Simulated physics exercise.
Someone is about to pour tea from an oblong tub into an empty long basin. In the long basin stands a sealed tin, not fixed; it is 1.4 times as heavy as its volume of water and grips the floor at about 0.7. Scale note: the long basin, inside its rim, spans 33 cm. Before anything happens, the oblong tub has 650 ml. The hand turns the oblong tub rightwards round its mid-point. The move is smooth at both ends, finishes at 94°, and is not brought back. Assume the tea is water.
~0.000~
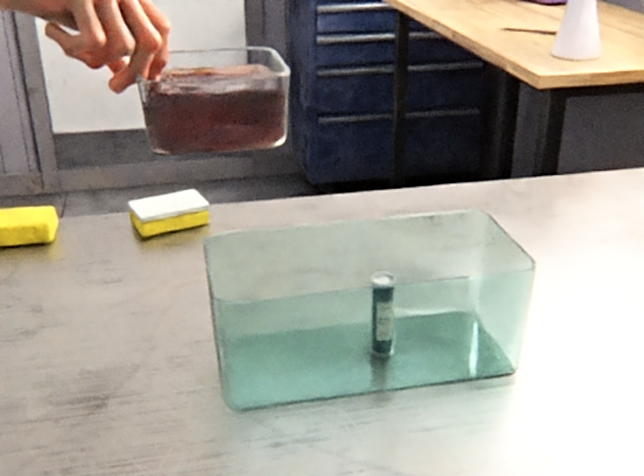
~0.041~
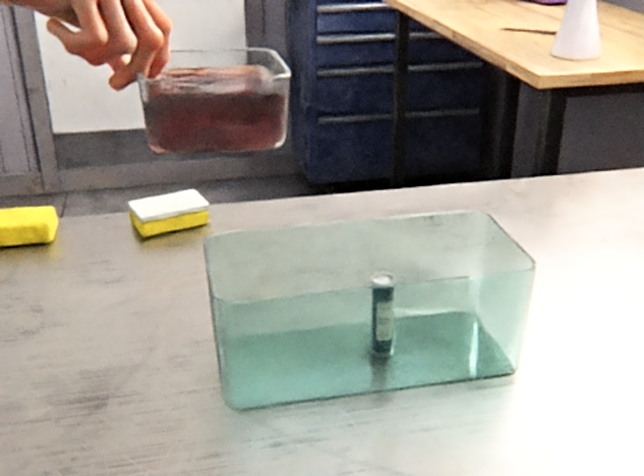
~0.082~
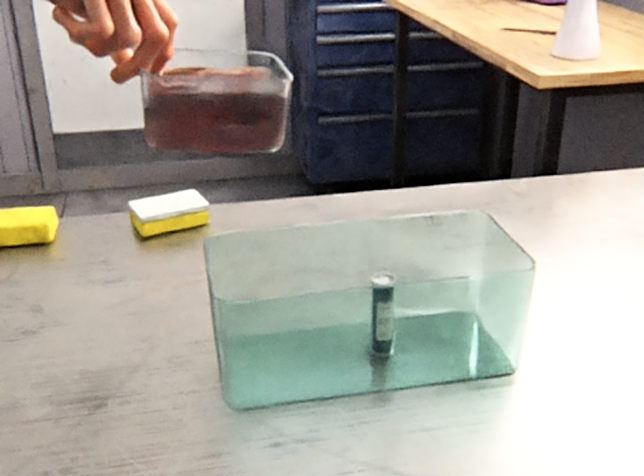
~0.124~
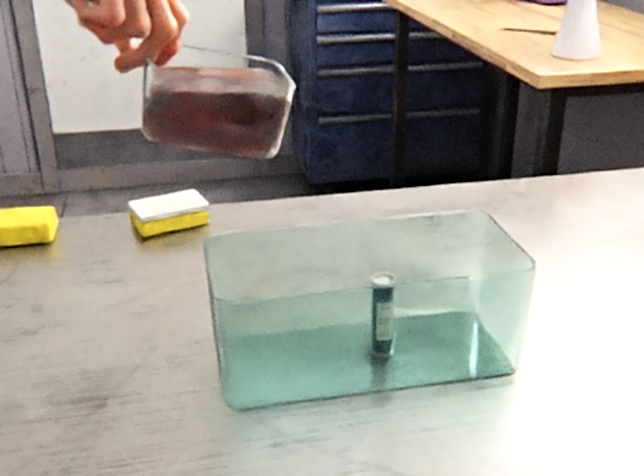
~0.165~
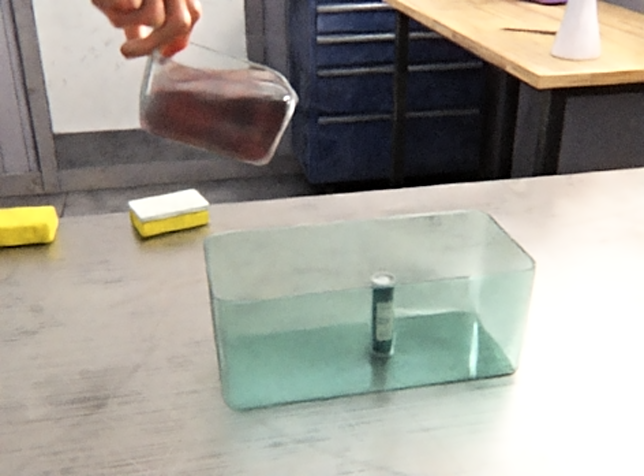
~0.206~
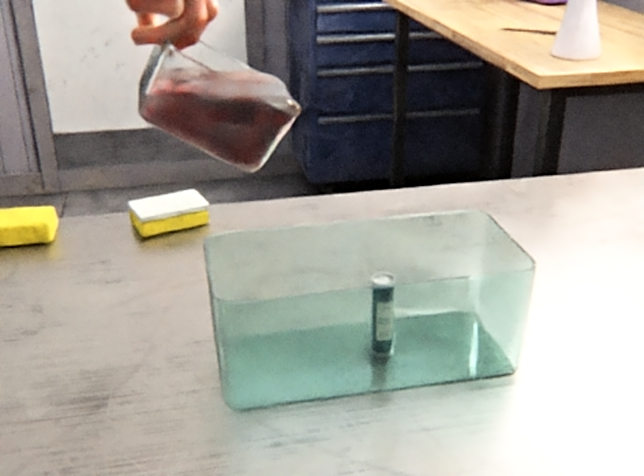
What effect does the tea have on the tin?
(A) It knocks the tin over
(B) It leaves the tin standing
It knocks the tin over.
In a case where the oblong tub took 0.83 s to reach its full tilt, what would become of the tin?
After the tilt, the tin is still standing.
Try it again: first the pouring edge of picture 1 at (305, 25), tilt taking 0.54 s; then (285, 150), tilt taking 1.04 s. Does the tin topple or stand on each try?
The tin stays vertical the first time and stays vertical the second time.
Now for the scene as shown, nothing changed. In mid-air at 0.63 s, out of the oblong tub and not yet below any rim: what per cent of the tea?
Some 8 % is up in the air.
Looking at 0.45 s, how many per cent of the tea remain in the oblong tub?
26 %.
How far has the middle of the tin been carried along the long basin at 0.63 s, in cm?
I'd put it at around 2 centimetres.
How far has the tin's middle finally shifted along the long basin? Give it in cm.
Roughly 7.0 cm.
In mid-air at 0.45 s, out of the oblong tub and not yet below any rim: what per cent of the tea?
It comes to roughly 58 per cent.
By 0.45 s the tilt is 90° and 26 per cent is still to pour; the tin stands where it began.
By 0.63 s the tilt is 94° and 7 per cent is still to pour; the tin leans 9°.
By 0.82 s the tilt is 94° and 2 per cent is still to pour; the tin leans 48°.
By 1.02 s the tilt is 94° and 0 per cent is still to pour; the tin lies on its side.
At rest the tin lies on its side.
